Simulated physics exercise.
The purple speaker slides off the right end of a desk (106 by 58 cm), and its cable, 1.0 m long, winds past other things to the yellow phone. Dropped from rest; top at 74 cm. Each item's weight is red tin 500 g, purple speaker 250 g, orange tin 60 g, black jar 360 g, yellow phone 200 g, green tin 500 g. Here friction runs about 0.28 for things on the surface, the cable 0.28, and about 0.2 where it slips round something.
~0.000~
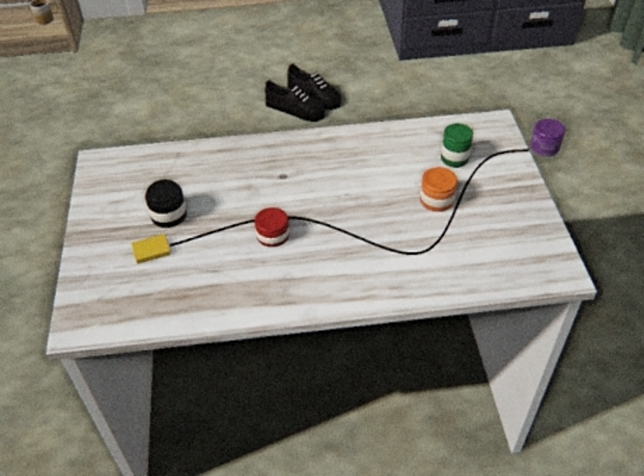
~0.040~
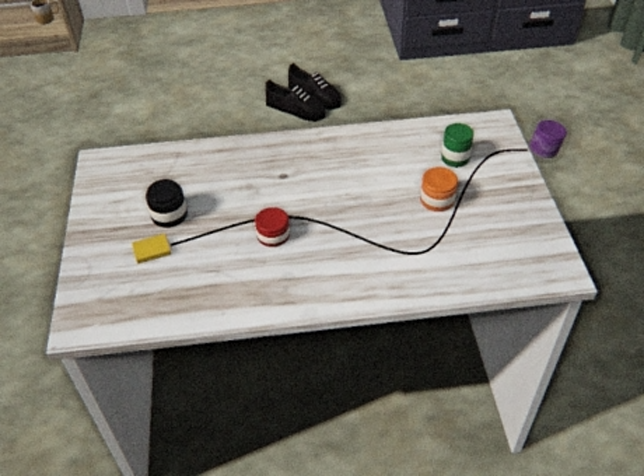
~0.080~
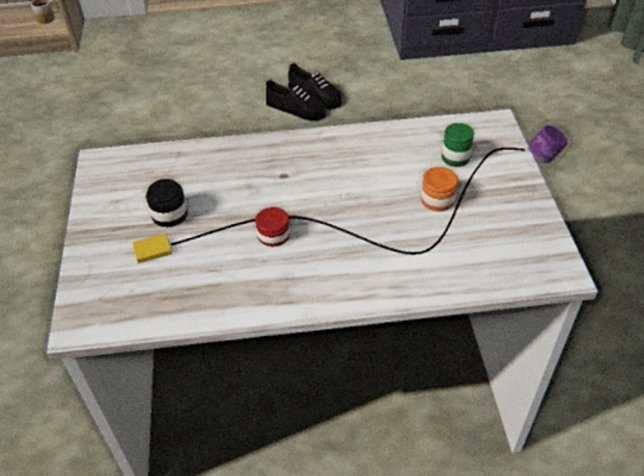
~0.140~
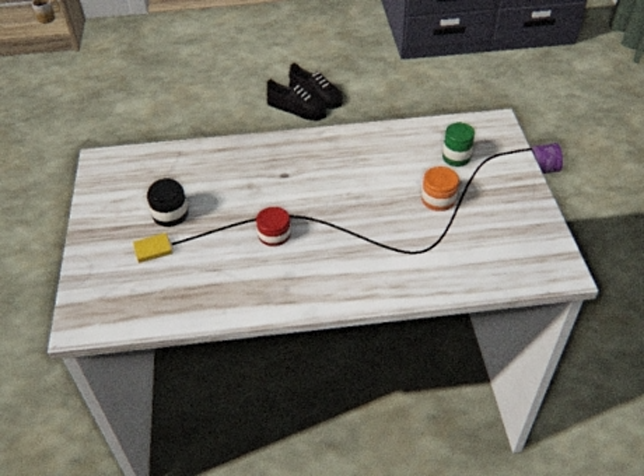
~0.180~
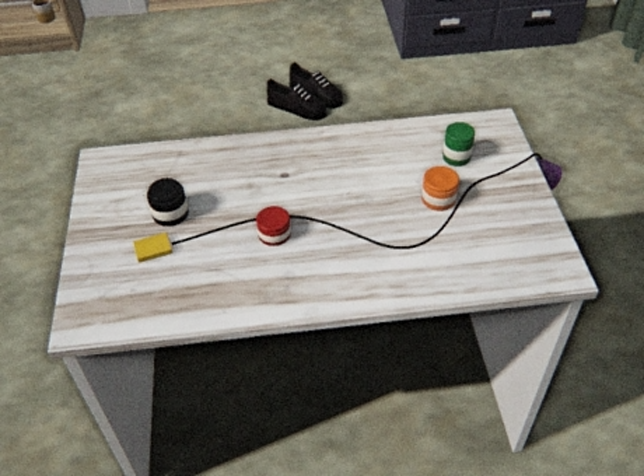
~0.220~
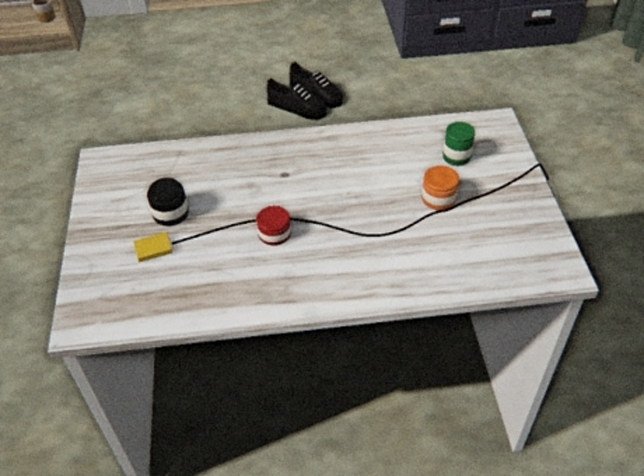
We see a desk holding tins, a jar and a yellow phone, with a purple speaker at its right end; the speaker tilts and drops out of view beyond the edge, pulling the black cable rightward and partly straightening its curve.
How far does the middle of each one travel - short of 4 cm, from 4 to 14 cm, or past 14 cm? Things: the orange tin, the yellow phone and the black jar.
Answer - orange tin: Past 14 cm, yellow phone: Past 14 cm, black jar: Short of 4 cm.
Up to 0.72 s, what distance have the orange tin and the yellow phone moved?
About: Orange tin off the top, yellow phone 40 cm.
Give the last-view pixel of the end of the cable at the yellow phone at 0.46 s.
Roughly (259, 221).
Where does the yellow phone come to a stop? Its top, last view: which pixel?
(454, 168).
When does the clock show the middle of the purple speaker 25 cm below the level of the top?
The clock reads 0.32 s at that moment.
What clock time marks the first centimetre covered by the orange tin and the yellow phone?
Times: Orange tin = 0.28 s, yellow phone = 0.28 s.
After 0.5 s, the cable's tail end at (259, 221); orange tin 23 cm off its start, yellow phone 19 cm off its start, purple speaker over the edge.
After 0.7 s, the cable's tail end at (352, 191); yellow phone 41 cm off its start, orange tin over the edge, purple speaker over the edge.
After 1.0 s, the cable's tail end at (443, 174); yellow phone 62 cm off its start at (426, 169), orange tin over the edge, purple speaker over the edge.
After 1.2 s, the cable's tail end at (471, 174); yellow phone 69 cm off its start, orange tin over the edge, purple speaker over the edge.
After 2.4 s, the cable's tail end at (471, 174); yellow phone 69 cm off its start at (454, 168), orange tin over the edge, black jar 0 cm off its start at (164, 188), purple speaker over the edge.
